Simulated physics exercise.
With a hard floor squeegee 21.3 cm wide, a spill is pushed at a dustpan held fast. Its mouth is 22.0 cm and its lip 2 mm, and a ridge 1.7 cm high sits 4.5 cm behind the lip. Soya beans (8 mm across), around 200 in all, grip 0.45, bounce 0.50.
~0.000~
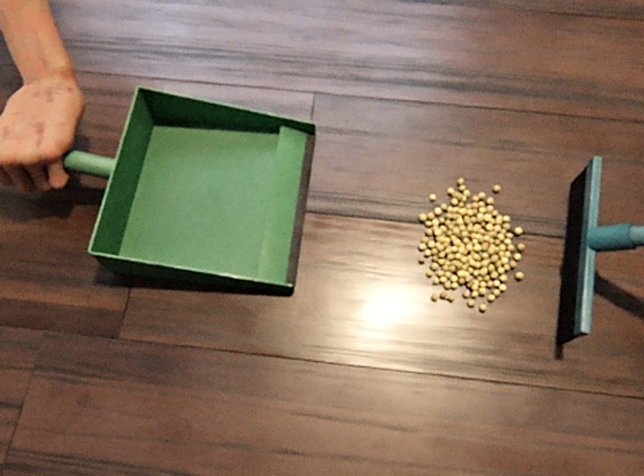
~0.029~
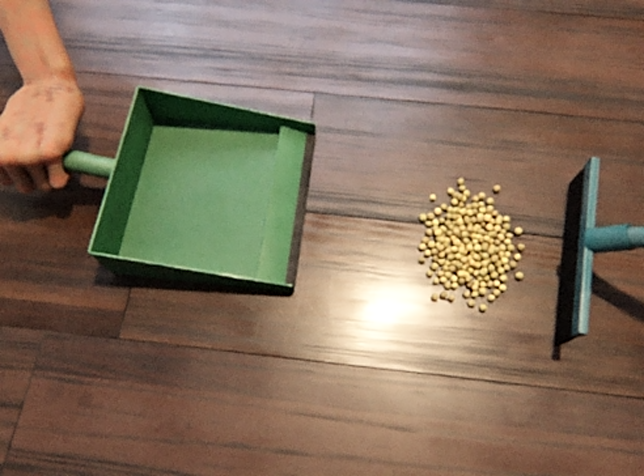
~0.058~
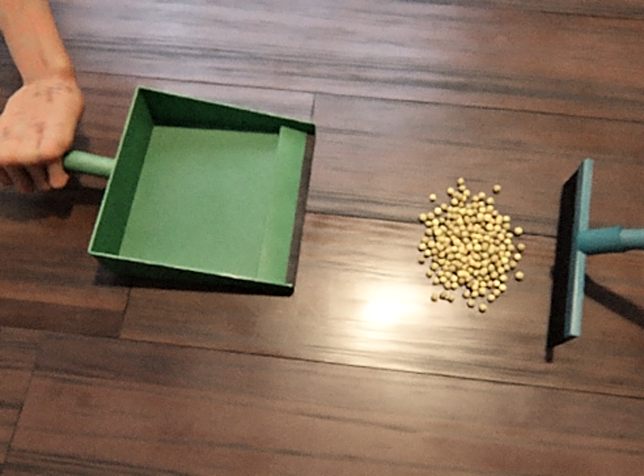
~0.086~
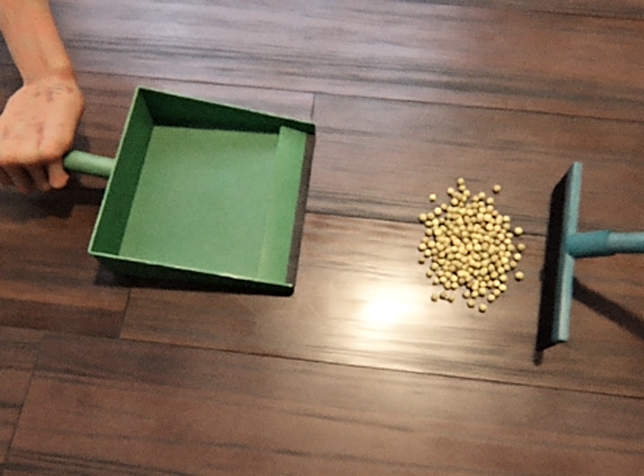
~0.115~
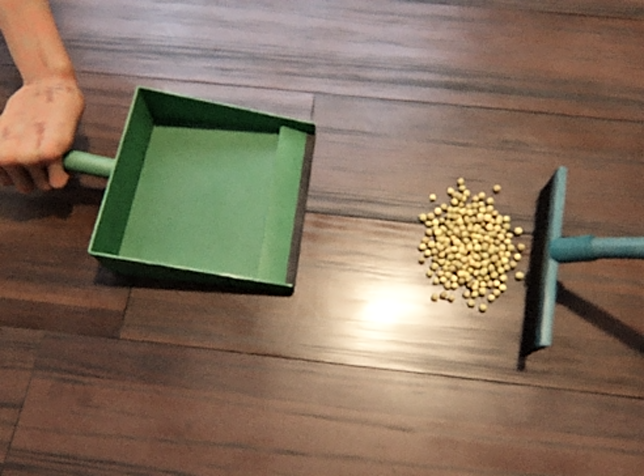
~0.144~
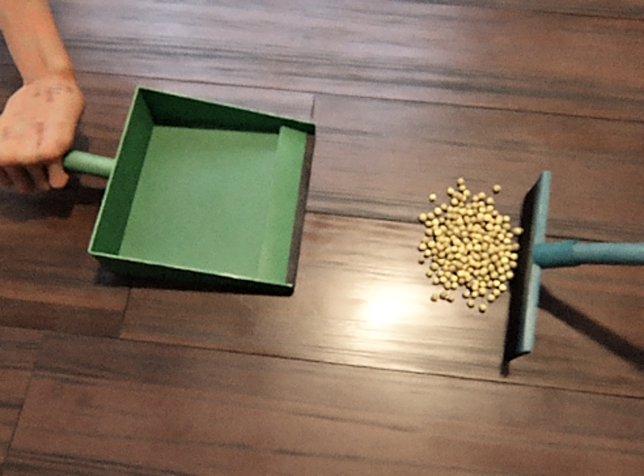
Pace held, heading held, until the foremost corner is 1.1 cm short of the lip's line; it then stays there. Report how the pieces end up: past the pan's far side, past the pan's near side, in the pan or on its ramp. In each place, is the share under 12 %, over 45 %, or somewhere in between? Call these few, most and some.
I would put it this way: Past the pan's far side few, past the pan's near side some, in the pan or on its ramp few.
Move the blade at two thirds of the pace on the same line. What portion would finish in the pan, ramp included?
Share: Near 0 %.
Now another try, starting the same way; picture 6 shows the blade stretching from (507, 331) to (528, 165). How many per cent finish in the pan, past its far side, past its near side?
Pan: 30, far side: 10, near side: 10.
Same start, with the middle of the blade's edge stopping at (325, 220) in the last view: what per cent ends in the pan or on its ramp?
Roughly 35 percent.
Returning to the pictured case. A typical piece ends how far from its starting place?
That distance is close to 18 cm.
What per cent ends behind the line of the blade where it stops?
Some 30 percent, give or take.
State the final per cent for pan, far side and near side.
Far side: 0%. Near side: 20%. Pan: 5%.
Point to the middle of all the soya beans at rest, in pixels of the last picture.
Somewhere around (314, 237) in the final frame.
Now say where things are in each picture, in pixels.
In the first frame, blade from (581, 331) to (593, 165), moved 0.0 cm, 0 of the pieces shifted so far; middle of the pieces at (470, 245); pan at (204, 198).
In the second frame, blade from (578, 332) to (591, 165), moved 0.3 cm, 0 of the pieces shifted so far; middle of the pieces at (470, 245).
In the third frame, blade from (571, 334) to (584, 167), moved 1.2 cm, 0 of the pieces shifted so far; middle of the pieces at (470, 245).
In the fourth frame, blade from (559, 338) to (574, 170), moved 2.5 cm, 0 of the pieces shifted so far; middle of the pieces at (470, 245).
In the fifth frame, blade from (542, 344) to (559, 175), moved 4.5 cm, 0 of the pieces shifted so far; middle of the pieces at (470, 245).
In the sixth frame, blade from (524, 349) to (543, 179), moved 6.5 cm, 3 of the pieces shifted so far; middle of the pieces at (470, 245); pan at (204, 198). The blade's pace is about 0.69 m/s, heading 23 degrees towards the viewer's side.
After 0.34 s, middle of the blade 14 cm from the lip; 0 % over the lip, far side 0 %, near side 10 %.
Then, at 0.46 s, middle of the blade 6 cm from the lip; 0 % over the lip, far side 0 %, near side 20 %.
After 0.72 s, middle of the blade 3 cm from the lip; 5 % over the lip, far side 0 %, near side 20 %.
At rest (1.5 s), far side 0 %, near side 20 %, pan 5 %, in front of the lip or behind the blade 70 %.
